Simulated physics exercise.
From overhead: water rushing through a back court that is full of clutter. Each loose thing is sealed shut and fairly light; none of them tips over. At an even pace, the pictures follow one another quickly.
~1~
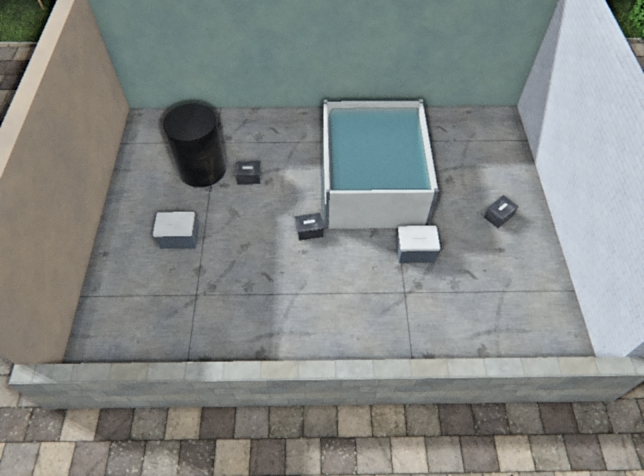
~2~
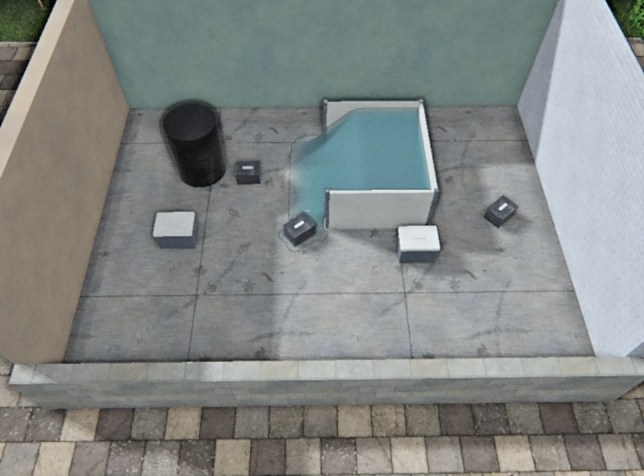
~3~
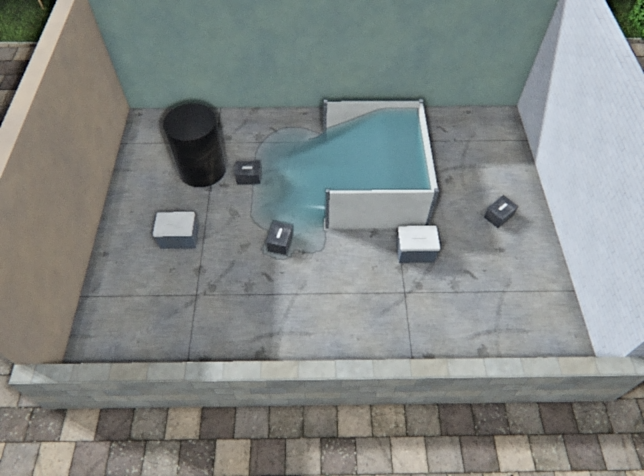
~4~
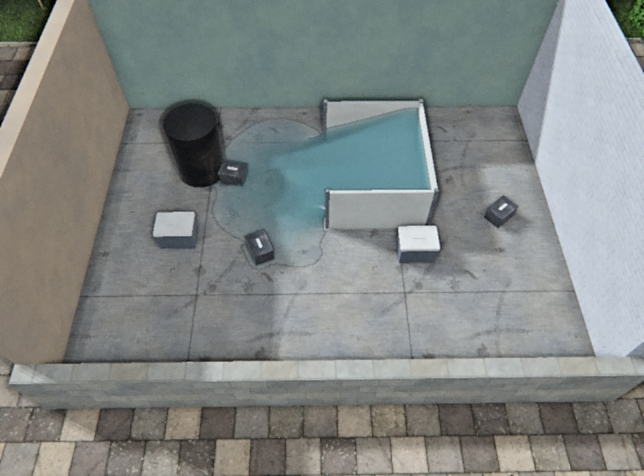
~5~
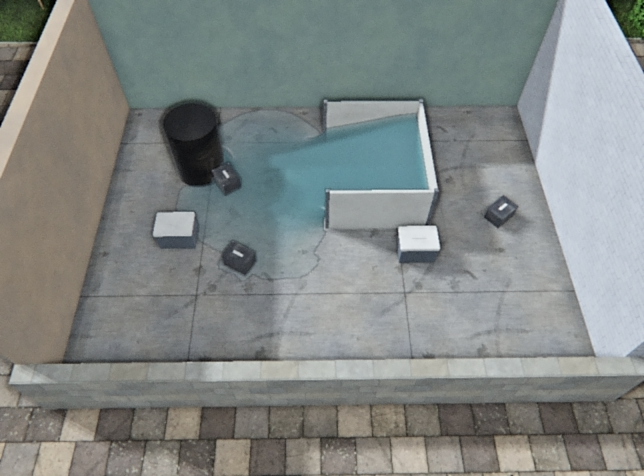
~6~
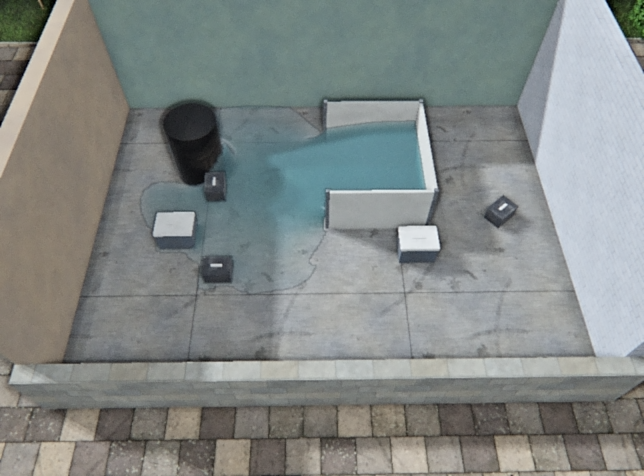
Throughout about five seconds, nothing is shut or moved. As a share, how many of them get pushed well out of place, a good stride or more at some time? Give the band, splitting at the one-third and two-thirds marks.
Share: A third up to two thirds.
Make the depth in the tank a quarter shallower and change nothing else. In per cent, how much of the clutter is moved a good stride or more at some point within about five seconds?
60 per cent.
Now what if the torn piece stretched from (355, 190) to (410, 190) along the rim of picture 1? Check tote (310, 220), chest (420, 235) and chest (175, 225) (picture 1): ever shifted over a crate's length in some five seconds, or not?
In turn: Under that, swept aside, never so far.
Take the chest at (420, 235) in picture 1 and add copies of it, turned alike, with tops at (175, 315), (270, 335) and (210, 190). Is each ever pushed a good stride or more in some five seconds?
In sequence: Pushed clear, pushed clear, pushed clear.
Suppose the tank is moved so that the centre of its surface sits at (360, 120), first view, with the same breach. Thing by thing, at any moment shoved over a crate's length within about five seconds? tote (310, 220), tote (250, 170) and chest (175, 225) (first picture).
In that order: Not that far, shifted that much, that far or more.
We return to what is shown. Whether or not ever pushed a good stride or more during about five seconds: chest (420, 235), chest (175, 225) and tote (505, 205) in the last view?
One by one: Remained nearby; cleared the mark; remained nearby.
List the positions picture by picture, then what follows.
In the first picture, a tote at (309, 222) rests on the ground; a tote at (248, 168), on the bottom; 0 of 5 have shifted.
In the second picture, a tote at (299, 225), on the bottom, close to its start; a tote at (248, 168), on the bottom; 1 of 5 have shifted.
In the third picture, a tote at (280, 234), on the bottom, a stride from its start; a tote at (247, 168) rests on the ground; 1 of 5 have shifted.
In the fourth picture, a tote at (259, 243), on the bottom, a stride from its start; a tote at (233, 169), on the bottom, close to its start; 2 of 5 have shifted.
In the fifth picture, a tote at (238, 254), on the bottom, a stride from its start; a tote at (226, 175) floats, a stride from its start; 2 of 5 have shifted.
In the sixth picture, a tote at (216, 266), on the bottom, far from its start; a tote at (214, 182), afloat, a stride from its start; 2 of 5 have shifted.
A moment on, 2 of 5 are well off their spots; 1 afloat.
Next, 3 of 5 are well off their spots; 3 afloat.
Later, 3 of 5 are well off their spots; 3 afloat.
In the end, 3 of 5 are well off their spots, and 3 have been at some point; 3 afloat.
